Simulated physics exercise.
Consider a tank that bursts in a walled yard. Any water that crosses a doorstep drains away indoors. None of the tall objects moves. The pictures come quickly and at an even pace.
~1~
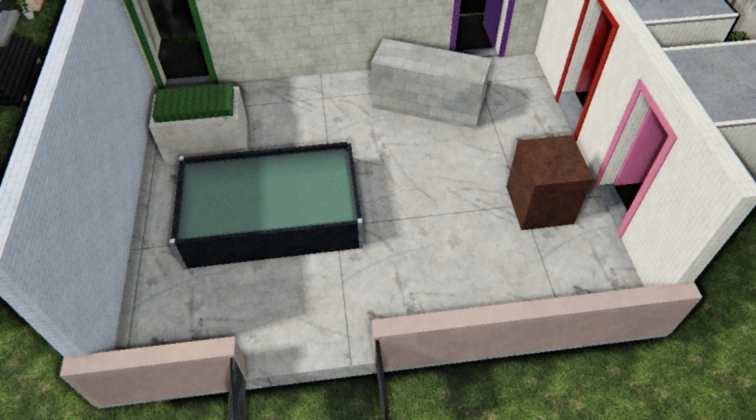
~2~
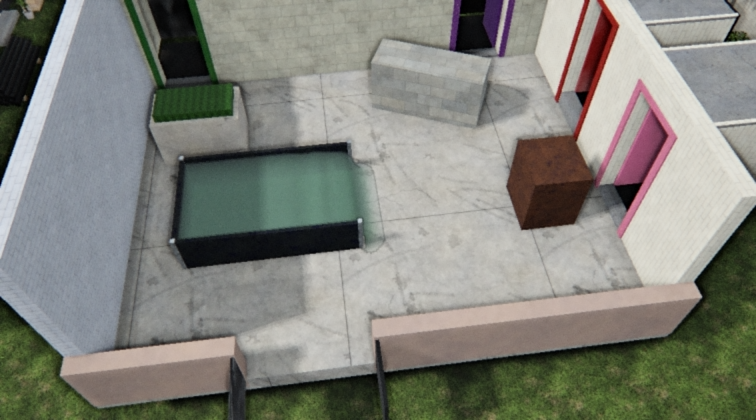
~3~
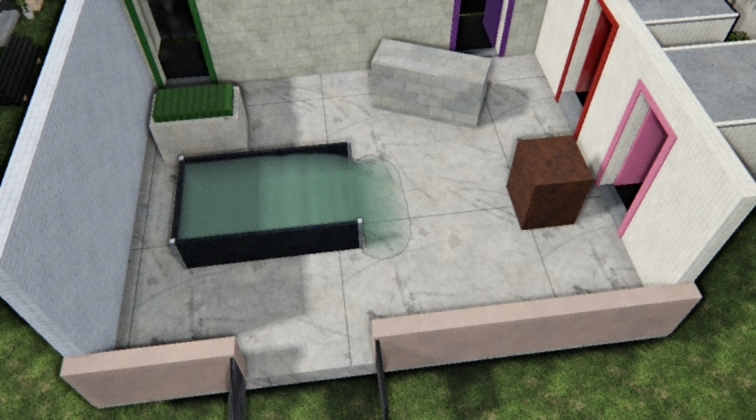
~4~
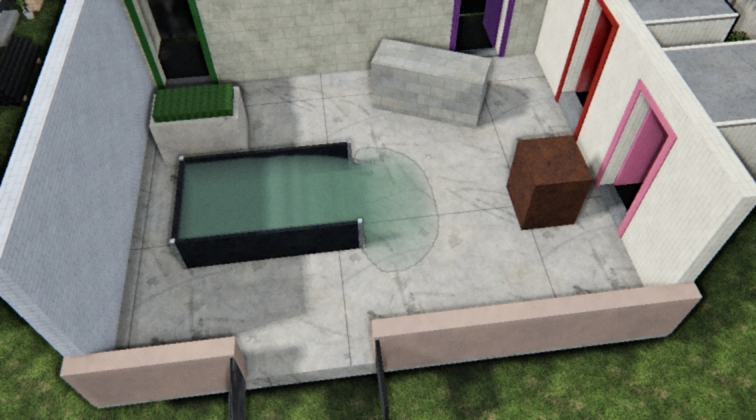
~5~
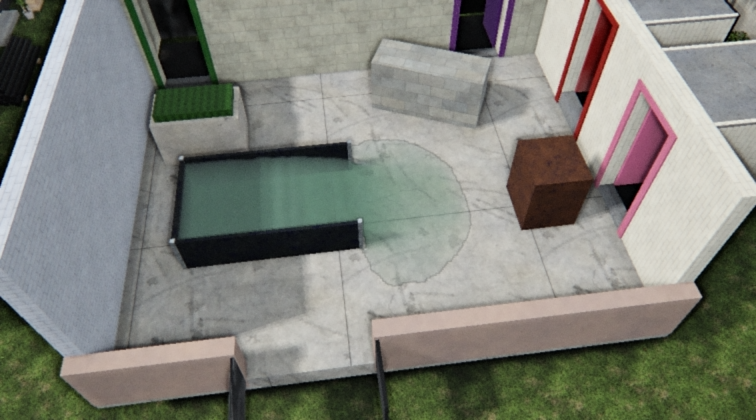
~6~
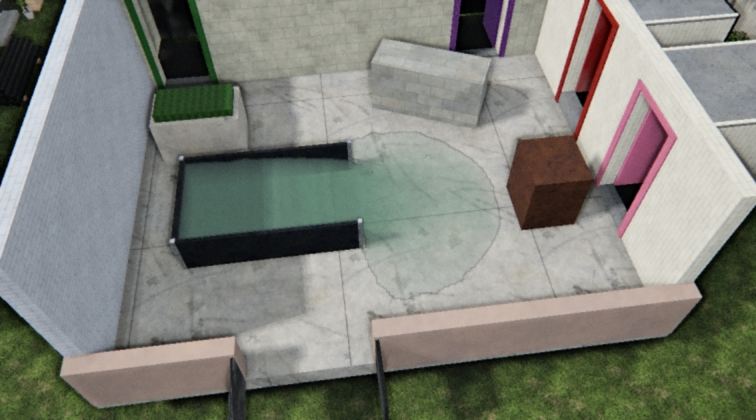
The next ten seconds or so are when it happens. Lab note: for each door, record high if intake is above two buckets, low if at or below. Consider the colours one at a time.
Red door: Low; pink door: High; purple door: High; green door: Low.
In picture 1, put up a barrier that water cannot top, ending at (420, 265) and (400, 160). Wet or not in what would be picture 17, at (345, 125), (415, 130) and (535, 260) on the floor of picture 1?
Log, spots one to three: Swamped; swamped; spared.
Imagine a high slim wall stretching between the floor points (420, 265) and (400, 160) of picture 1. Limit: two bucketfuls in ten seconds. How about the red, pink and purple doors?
Here's what you'd see: Red doesn't get there, pink doesn't get there, and purple doesn't get there.
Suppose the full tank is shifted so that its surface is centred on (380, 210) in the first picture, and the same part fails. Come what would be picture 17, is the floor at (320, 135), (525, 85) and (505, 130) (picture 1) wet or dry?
Well, in the order you listed them, they'd be unreached, reached by the flood and reached by the flood.
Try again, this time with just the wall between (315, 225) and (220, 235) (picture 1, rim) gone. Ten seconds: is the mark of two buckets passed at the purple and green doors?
Outcome - purple door comes in lower, green door breaks the threshold.
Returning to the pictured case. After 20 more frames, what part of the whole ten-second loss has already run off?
My figure is about 0 in a hundred.
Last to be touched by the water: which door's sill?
My answer: The one in green.
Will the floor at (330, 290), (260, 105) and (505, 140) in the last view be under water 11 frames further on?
As listed, the points end up high and dry, high and dry and soaked.
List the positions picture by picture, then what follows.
In the first frame, still water in the water tank at (268, 192).
In the second frame, water pours out at (353, 198) and has run to (367, 250).
In the third frame, the front is at (388, 254), out from the gap at (354, 200).
In the fourth frame, the front is at (426, 246), out from the gap at (354, 201).
In the fifth frame, the front is at (465, 226), out from the gap at (354, 201).
In the sixth frame, water pours out at (354, 201) and has run to (494, 219).
A moment on, water covers 30 % of the floor; the red door not reached, the pink door not reached, the purple door not reached, the green door not reached.
Next, water covers 40 % of the floor; the red door wet at the sill, nothing in, the pink door wet at the sill, nothing in, the purple door not reached, the green door not reached.
Then, water covers 45 % of the floor; the red door wet at the sill, nothing in, the pink door wet at the sill, nothing in, the purple door wet at the sill, nothing in, the green door not reached.
Later, water covers 70 % of the floor; the red door wet at the sill, nothing in, the pink door far over two buckets in, the purple door over two buckets in, the green door not reached.
In the end, water covers 100 % of the floor; the red door wet at the sill, nothing in, the pink door far over two buckets in, the purple door over two buckets in, the green door under two buckets in.
